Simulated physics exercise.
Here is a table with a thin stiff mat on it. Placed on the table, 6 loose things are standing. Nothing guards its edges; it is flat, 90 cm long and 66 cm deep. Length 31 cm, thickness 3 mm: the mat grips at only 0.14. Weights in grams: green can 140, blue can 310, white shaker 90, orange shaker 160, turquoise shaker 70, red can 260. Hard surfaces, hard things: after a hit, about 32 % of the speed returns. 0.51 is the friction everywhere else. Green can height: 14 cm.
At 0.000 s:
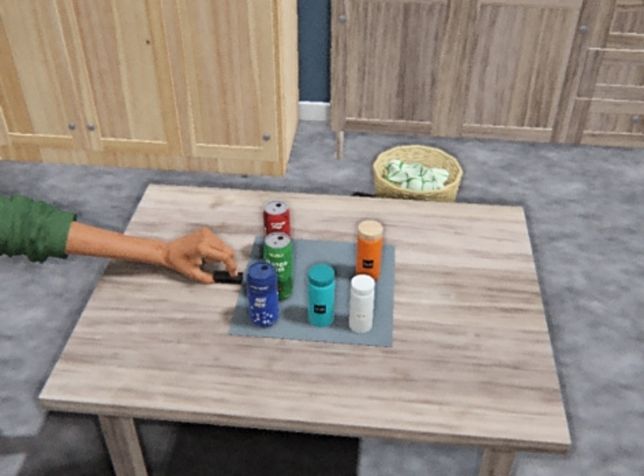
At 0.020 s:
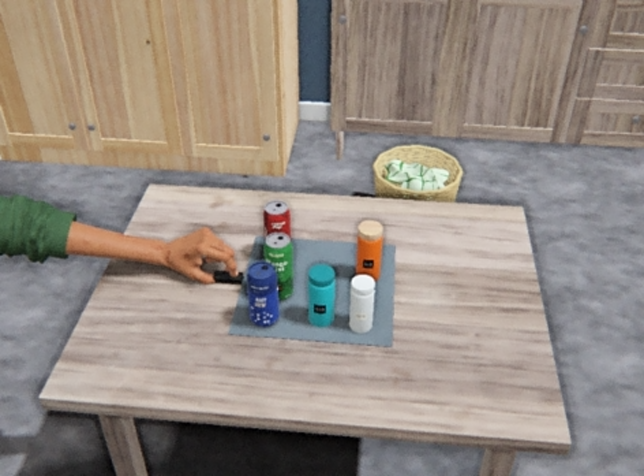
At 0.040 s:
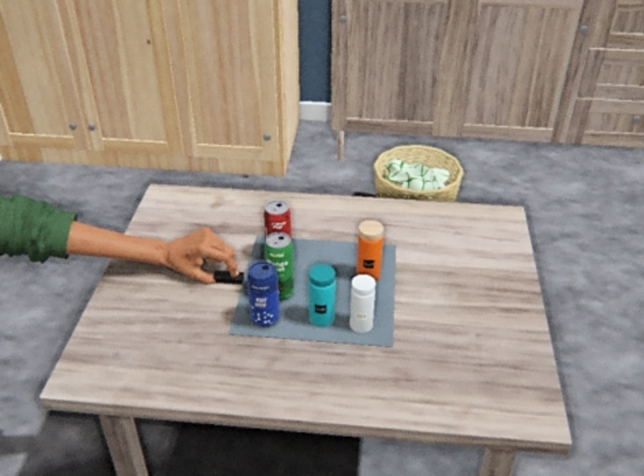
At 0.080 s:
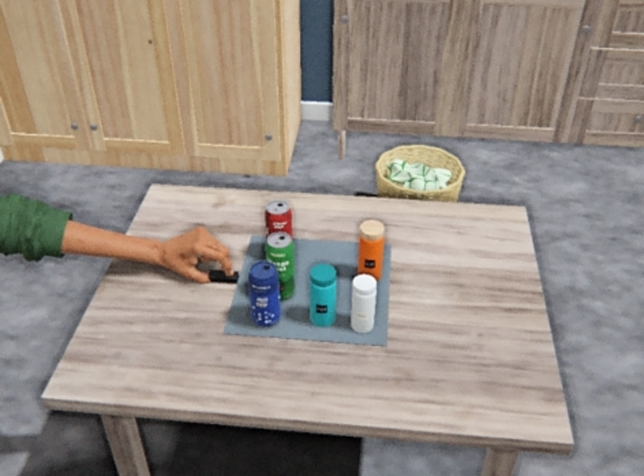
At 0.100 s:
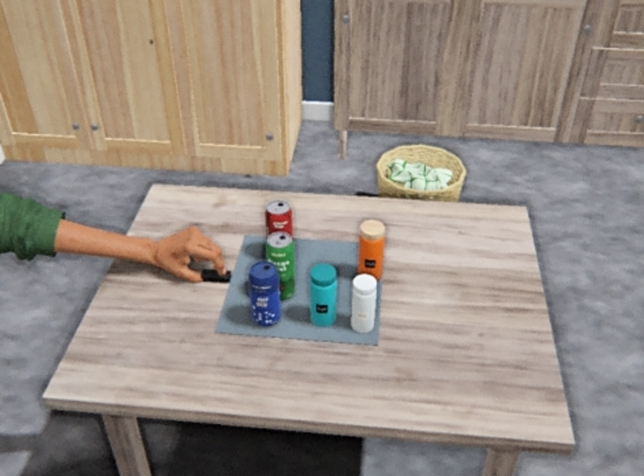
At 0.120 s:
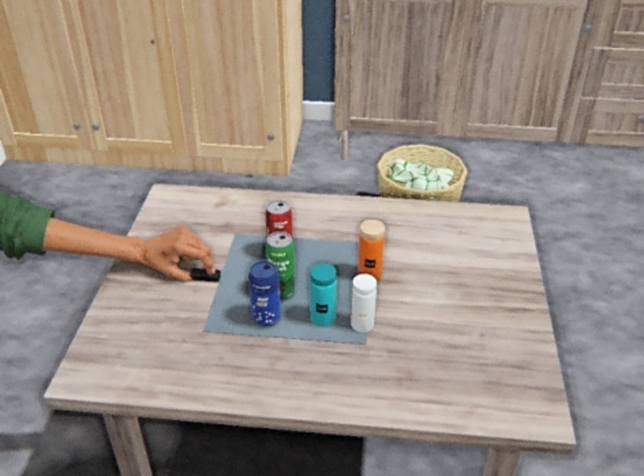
In a room with grey flooring and wooden cabinets, a pale wood table is seen from above at an angle, with a basket on the floor behind it. Red, green and blue cans stand left of orange, turquoise and white shakers, around a grey-blue mat. A green-sleeved hand at the left, still at first, draws the mat slightly leftward beneath the items, which barely shift.
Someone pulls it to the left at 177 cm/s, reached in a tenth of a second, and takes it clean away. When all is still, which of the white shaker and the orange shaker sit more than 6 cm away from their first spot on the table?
The white shaker is where it was; the orange shaker is where it was.
By 0.22 s, 23 cm of pull; orange shaker tilted 3° near (365, 252); white shaker 2 cm from its spot near (357, 304); turquoise shaker tilted 3°.
By 0.32 s, 41 cm of pull; red can tilted 5°; blue can tilted 5°; green can tilted 5°.
By 0.42 s, 58 cm of pull; red can tilted 10°; blue can tilted 8°; green can tilted 8°.
By 0.62 s, 87 cm of pull; red can tilted 3°; green can tilted 4°; blue can 4 cm from its spot.
When it is over (1.2 s), all 6 within 6 cm of the start. End places, in pixels of the last picture, white shaker near (359, 305), orange shaker near (366, 253).
